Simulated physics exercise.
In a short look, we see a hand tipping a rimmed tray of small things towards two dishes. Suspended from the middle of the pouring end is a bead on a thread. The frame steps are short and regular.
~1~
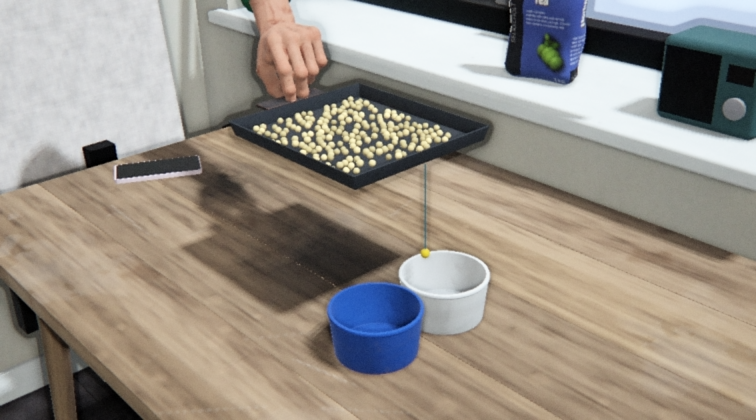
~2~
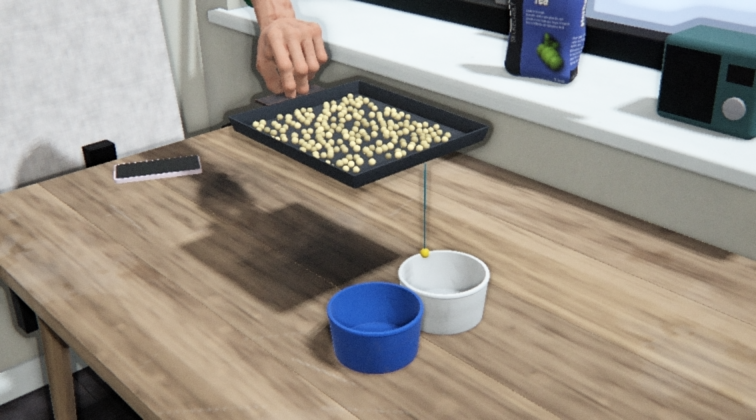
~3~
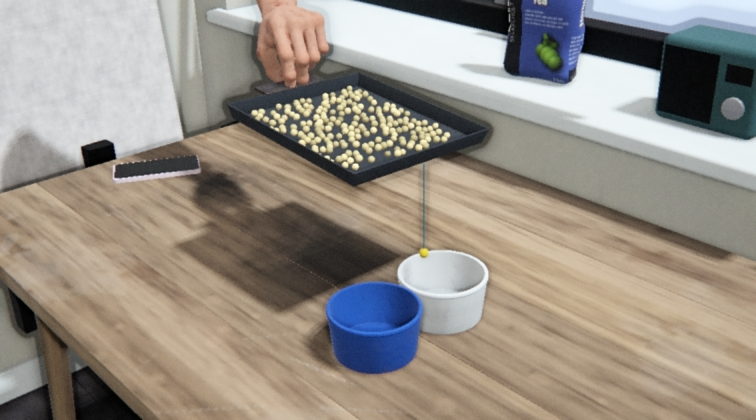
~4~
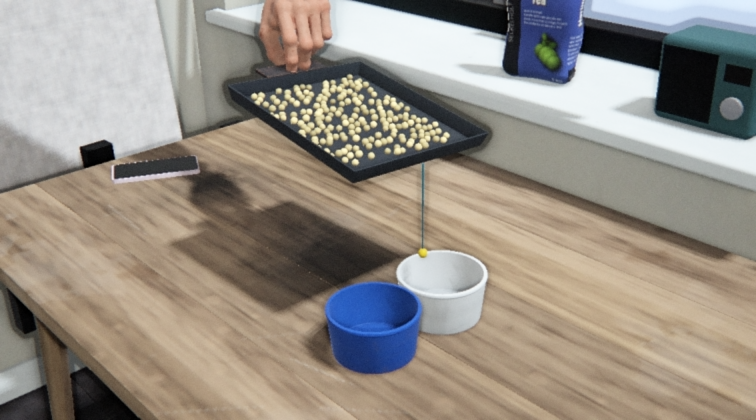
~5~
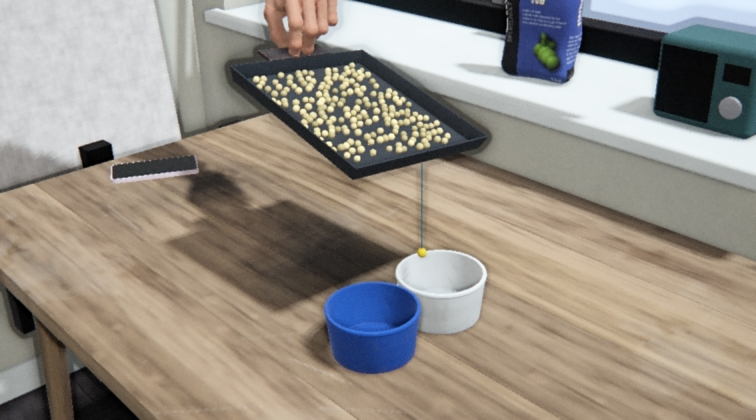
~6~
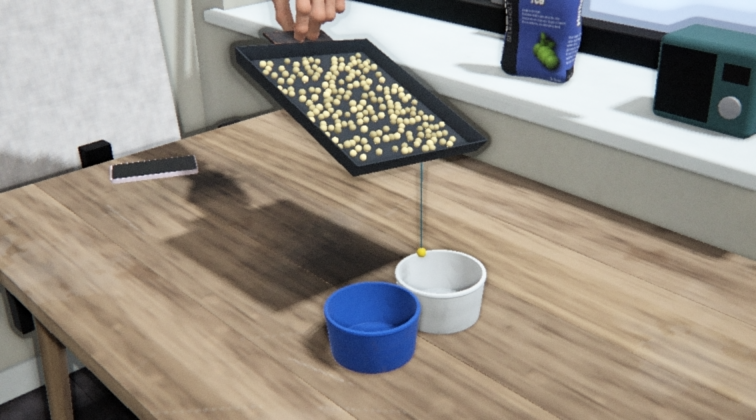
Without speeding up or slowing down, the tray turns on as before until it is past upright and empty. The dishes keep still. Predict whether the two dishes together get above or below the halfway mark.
Below.
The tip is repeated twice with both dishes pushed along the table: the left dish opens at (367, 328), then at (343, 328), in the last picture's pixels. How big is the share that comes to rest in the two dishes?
0 and 0 in a hundred.
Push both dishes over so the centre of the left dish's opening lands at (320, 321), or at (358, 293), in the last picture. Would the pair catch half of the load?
Place 1: Lower than half; place 2: Lower than half.
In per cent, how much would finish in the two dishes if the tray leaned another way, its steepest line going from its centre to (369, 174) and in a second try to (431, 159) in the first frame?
80 % then 50 %, roughly.
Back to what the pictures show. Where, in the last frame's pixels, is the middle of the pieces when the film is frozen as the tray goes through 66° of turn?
I'd mark it close to (457, 152).
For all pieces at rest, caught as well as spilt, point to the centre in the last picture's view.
Centre at rest: Close to (506, 285).
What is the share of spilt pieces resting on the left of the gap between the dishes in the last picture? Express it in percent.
Some 0 %.
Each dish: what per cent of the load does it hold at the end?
0 per cent goes to the left dish and 10 per cent to the right dish.
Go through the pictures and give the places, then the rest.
Corners of the pouring end at (355, 174) and (484, 126), level; middle of the load at (355, 132), soya beans; left dish at (408, 343); right dish at (476, 306); bead on its thread at (425, 254), in the first frame.
Corners of the pouring end at (355, 173) and (484, 126), level; middle of the load at (355, 130), in the second frame.
Corners of the pouring end at (355, 171) and (483, 128), tipped barely, lowest at the right corner; middle of the load at (355, 124), in the third frame.
Corners of the pouring end at (355, 168) and (483, 132), tipped a little, lowest at the right corner; middle of the load at (355, 116), in the fourth frame.
Corners of the pouring end at (357, 165) and (483, 135), tipped clearly, lowest at the right corner; middle of the load at (357, 109), in the fifth frame.
Corners of the pouring end at (359, 162) and (482, 138), tipped clearly, lowest at the right corner; middle of the load at (363, 103), most on the move; left dish at (404, 343); right dish at (472, 305), in the sixth frame.
Soon after the last picture, tray tipped steeply; most on the tray; a stray few outside both; about a quarter in the air.
A little later, tray tipped past a quarter turn; a small part on the tray; a small part in the right dish; about half outside both; about a quarter in the air.
Later still, tray tipped past a quarter turn; a small part in the right dish; most outside both.
At rest, tray tipped past a quarter turn; none in the left dish; a small part in the right dish; most outside both.
